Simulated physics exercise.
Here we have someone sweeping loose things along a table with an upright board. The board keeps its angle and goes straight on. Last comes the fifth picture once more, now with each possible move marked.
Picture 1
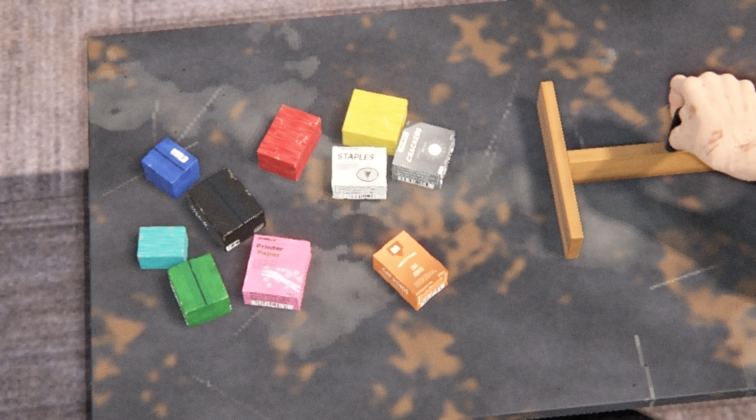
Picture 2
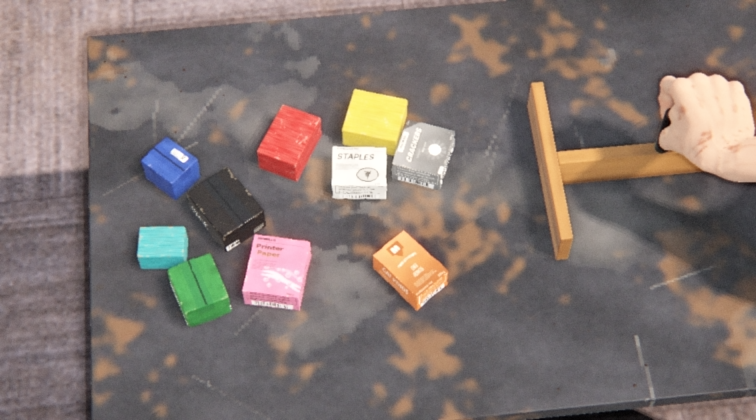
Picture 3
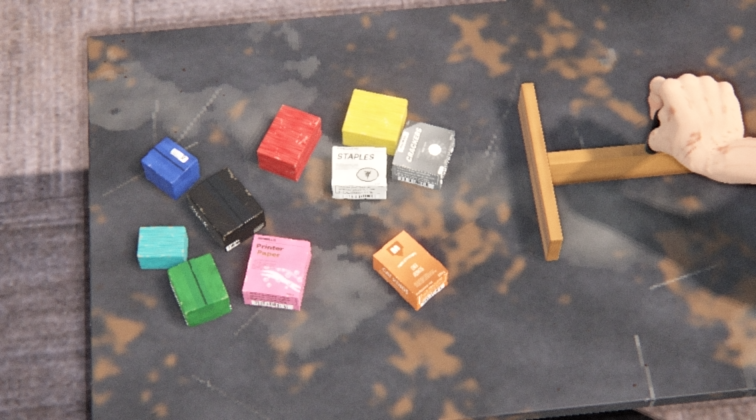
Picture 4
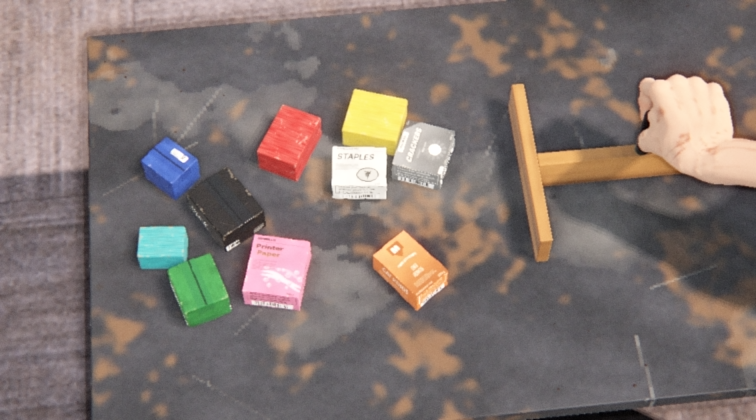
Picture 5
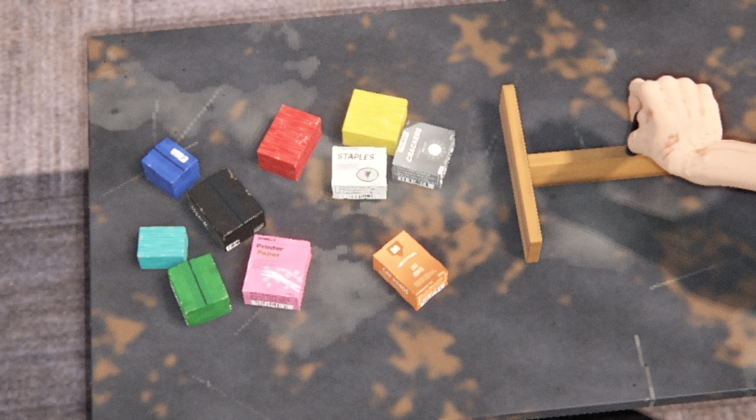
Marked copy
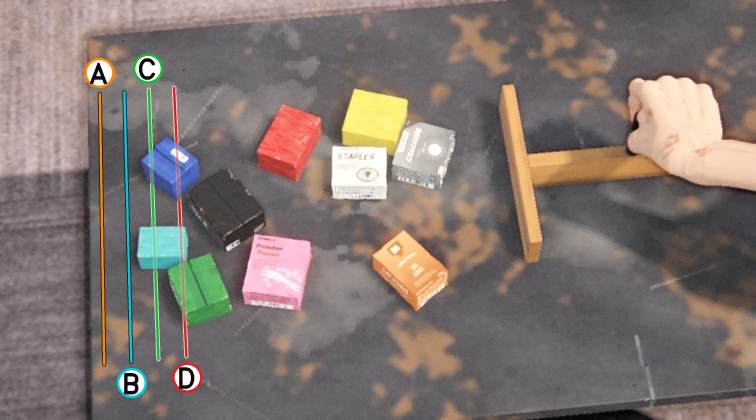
A hand gripping the handle of a wooden T-shaped board slid it slowly a short way left across a dark, blotchy table, while the colorful little boxes scattered on the left stayed still, untouched.
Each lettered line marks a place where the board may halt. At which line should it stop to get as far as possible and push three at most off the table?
Stop at D.
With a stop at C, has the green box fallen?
By then, yes.
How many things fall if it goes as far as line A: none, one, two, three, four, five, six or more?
By then, six or more.
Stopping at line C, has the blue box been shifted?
By then, yes.
On the marked copy, A at (102, 222); B at (128, 220); C at (153, 218); D at (180, 215).
Taking D. A third of the way, board (401, 172); yellow block (344, 117); orange packet (385, 279).
Two thirds of the way, board (278, 183); turquoise block (127, 276); blue box (145, 167).
When it is over, board (181, 192); blue box over the edge; black box over the edge; three fallen.
As for the rest, A drops eight; B drops six; C drops six.
